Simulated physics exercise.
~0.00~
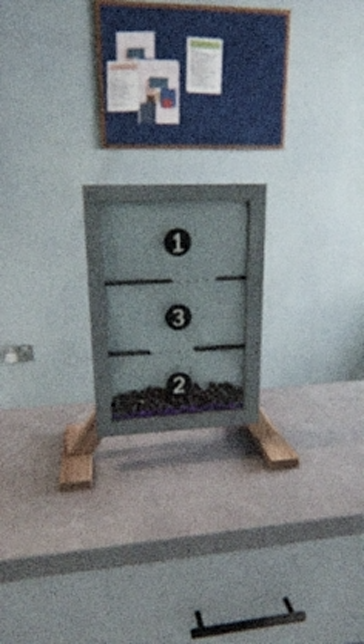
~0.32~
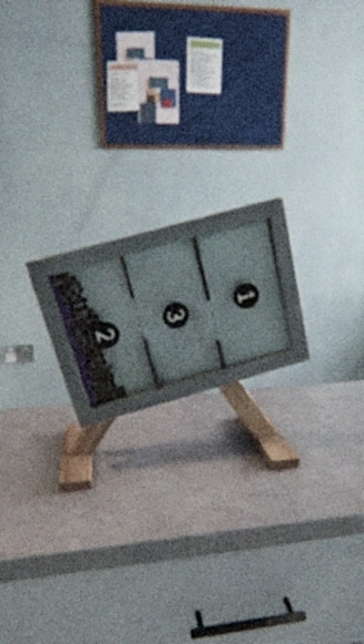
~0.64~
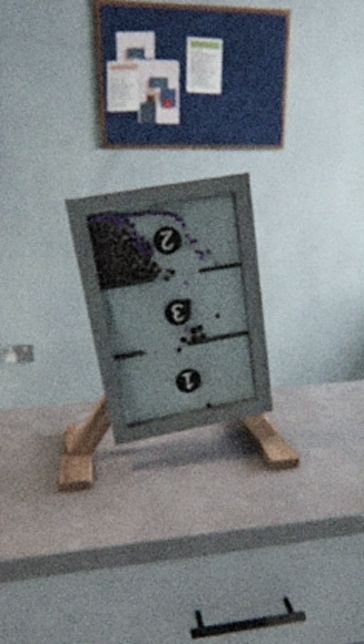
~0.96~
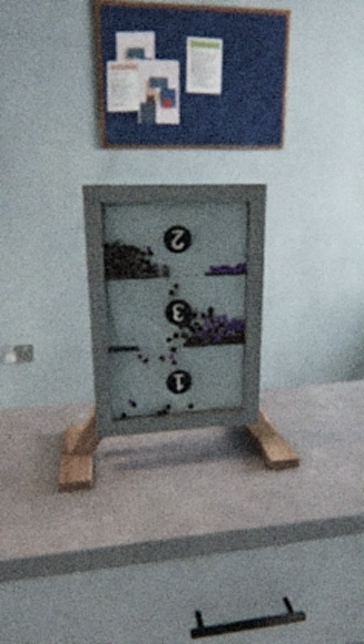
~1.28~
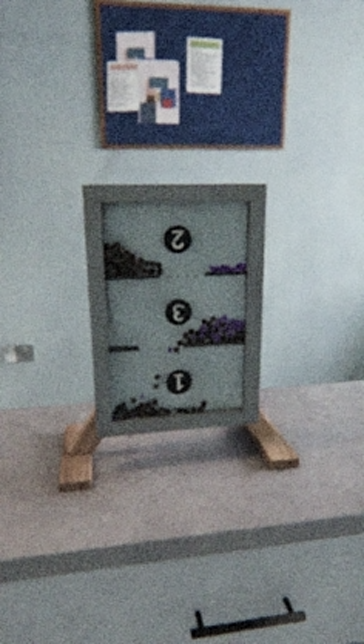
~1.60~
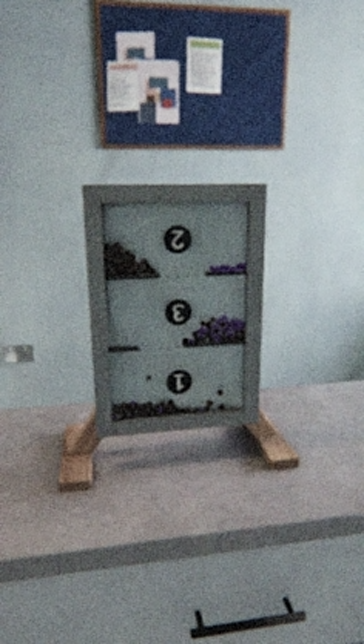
The clip opens on a flat, grey-framed box on wooden feet, standing on a counter below a blue noticeboard, with dark and purple pellets lying in the bottom chamber, numbered two. The box turns clockwise onto its side, and the pellets stay in that chamber, now at the left. It carries on until it is upside down, and pellets spill through the gaps in the dividers. Finally the box stands still and inverted, with a dark heap at the left and a few purple pellets at the right on top, a mostly purple pile at the middle right, and a low dark layer below.
